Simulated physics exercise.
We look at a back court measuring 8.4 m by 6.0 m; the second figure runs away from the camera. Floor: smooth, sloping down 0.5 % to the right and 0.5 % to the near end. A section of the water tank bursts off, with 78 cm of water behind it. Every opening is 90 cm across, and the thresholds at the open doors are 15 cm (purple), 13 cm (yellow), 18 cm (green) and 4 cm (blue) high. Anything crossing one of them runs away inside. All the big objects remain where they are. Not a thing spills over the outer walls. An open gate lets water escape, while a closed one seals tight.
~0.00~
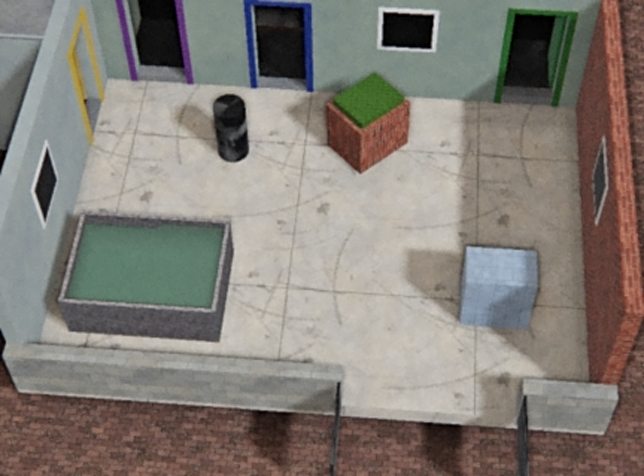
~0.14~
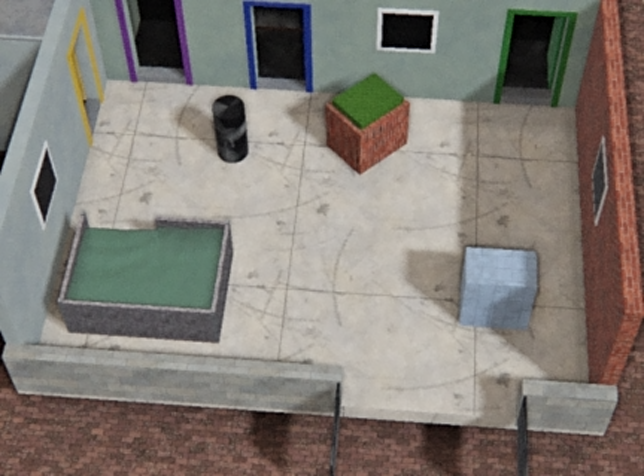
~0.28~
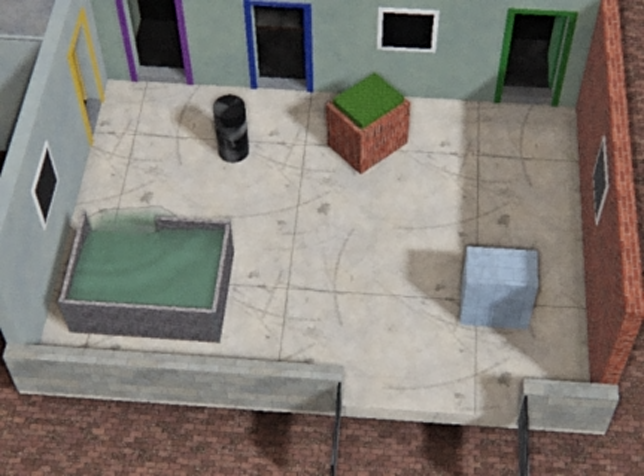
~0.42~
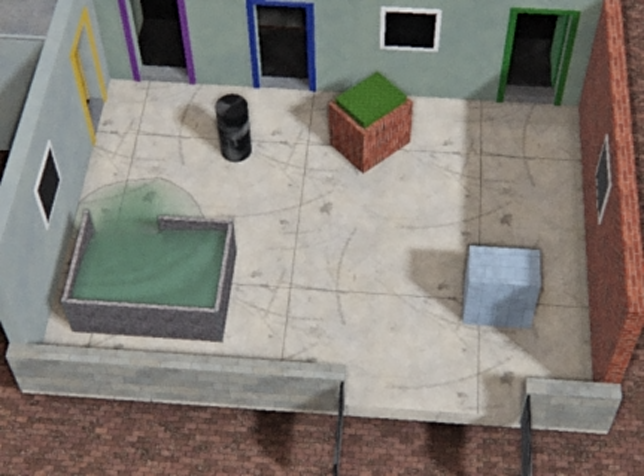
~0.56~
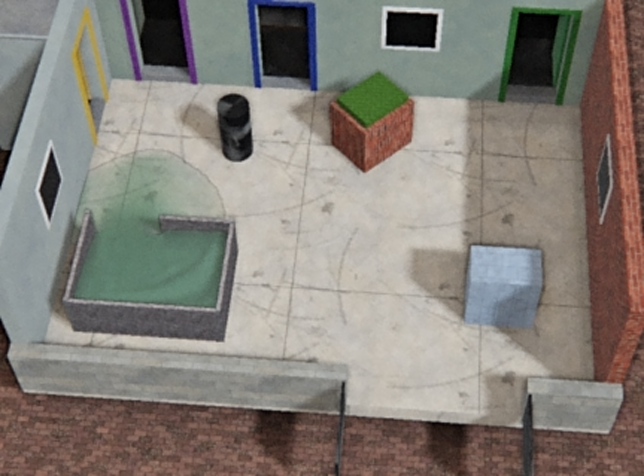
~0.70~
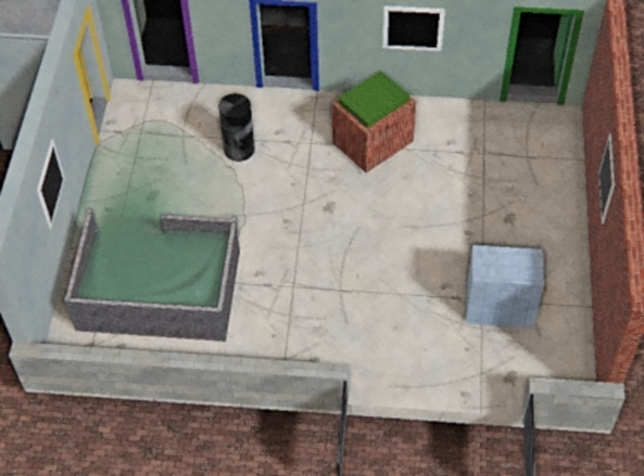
In a walled back court, part of the far side of a gray tank of green water broke away, and the water poured through the gap and fanned out across the pale floor behind it.
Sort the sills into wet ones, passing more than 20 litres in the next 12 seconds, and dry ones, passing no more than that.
Purple door: Wet; yellow door: Wet; green door: Dry; blue door: Wet.
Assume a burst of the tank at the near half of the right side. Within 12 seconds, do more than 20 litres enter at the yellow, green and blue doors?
Log - yellow: Threshold not reached, green: Threshold not reached, blue: Threshold not reached.
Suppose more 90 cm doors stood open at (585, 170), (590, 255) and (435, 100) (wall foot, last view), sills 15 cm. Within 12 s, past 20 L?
In that order: Short of it, short of it, short of it.
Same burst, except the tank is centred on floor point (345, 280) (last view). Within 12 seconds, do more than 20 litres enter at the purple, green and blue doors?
Checking each door against the limit: Purple does not exceed it, green does not exceed it, blue tops it.
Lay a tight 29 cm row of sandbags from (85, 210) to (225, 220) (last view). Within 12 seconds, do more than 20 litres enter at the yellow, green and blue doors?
Against the limit, the yellow door stays within it, the green door stays within it and the blue door stays within it.
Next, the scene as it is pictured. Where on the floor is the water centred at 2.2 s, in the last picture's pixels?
Roughly (160, 212).
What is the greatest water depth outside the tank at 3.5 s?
Up to some 28 cm.
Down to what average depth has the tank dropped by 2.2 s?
It averages close to 37 centimetres.
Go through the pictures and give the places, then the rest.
The first picture shows the water tank at (147, 263) is whole and still, 78 cm deep.
In the second picture, water pours out on the water tank's far side and has run 0.7 m, to a hidden place; typically 7 cm deep outside, 78 cm at the water tank's back.
In the third picture, the front is at (168, 215), 0.9 m from the gap on the water tank's far side; 1.0 m2 of floor is under water; 78 cm left at the back of the water tank.
In the fourth picture, water pours out on the water tank's far side and has run 1.4 m, to (162, 183); typically 9 cm deep outside, 72 cm at the water tank's back.
In the fifth picture, water pours out on the water tank's far side and has run 2.0 m, to (166, 155); typically 7 cm deep outside, 66 cm at the water tank's back.
In the sixth picture, water pours out on the water tank's far side and has run 2.7 m, to (150, 125); typically 6 cm deep outside, 68 cm at the water tank's back.
After 1.4 s water covers 20 % of the floor and is deepest (51 cm) near (114, 82); purple door 24 cm at the sill, 16 L in, yellow door 17 cm at the sill, 0 L in, green door not reached, blue door not reached.
After 2.2 s water covers 25 % of the floor and is deepest (44 cm) near (133, 83); purple door 38 cm at the sill, 102 L in, yellow door 14 cm at the sill, 3 L in, green door not reached, blue door 8 cm at the sill, 1 L in.
After 3.5 s water covers 35 % of the floor and is deepest (28 cm) near (146, 114); purple door 29 cm at the sill, 248 L in, yellow door 19 cm at the sill, 20 L in, green door not reached, blue door 10 cm at the sill, 21 L in.
After 7.0 s water covers 80 % of the floor and is deepest (17 cm) near (348, 126); purple door 13 cm at the sill, 306 L in, yellow door 10 cm at the sill, 46 L in, green door 3 cm at the sill, 0 L in, blue door 8 cm at the sill, 61 L in.
After 12.0 s water covers 95 % of the floor and is deepest (9 cm) near (587, 407); purple door 4 cm at the sill, 307 L in, yellow door 4 cm at the sill, 46 L in, green door 3 cm at the sill, 0 L in, blue door 7 cm at the sill, 94 L in.
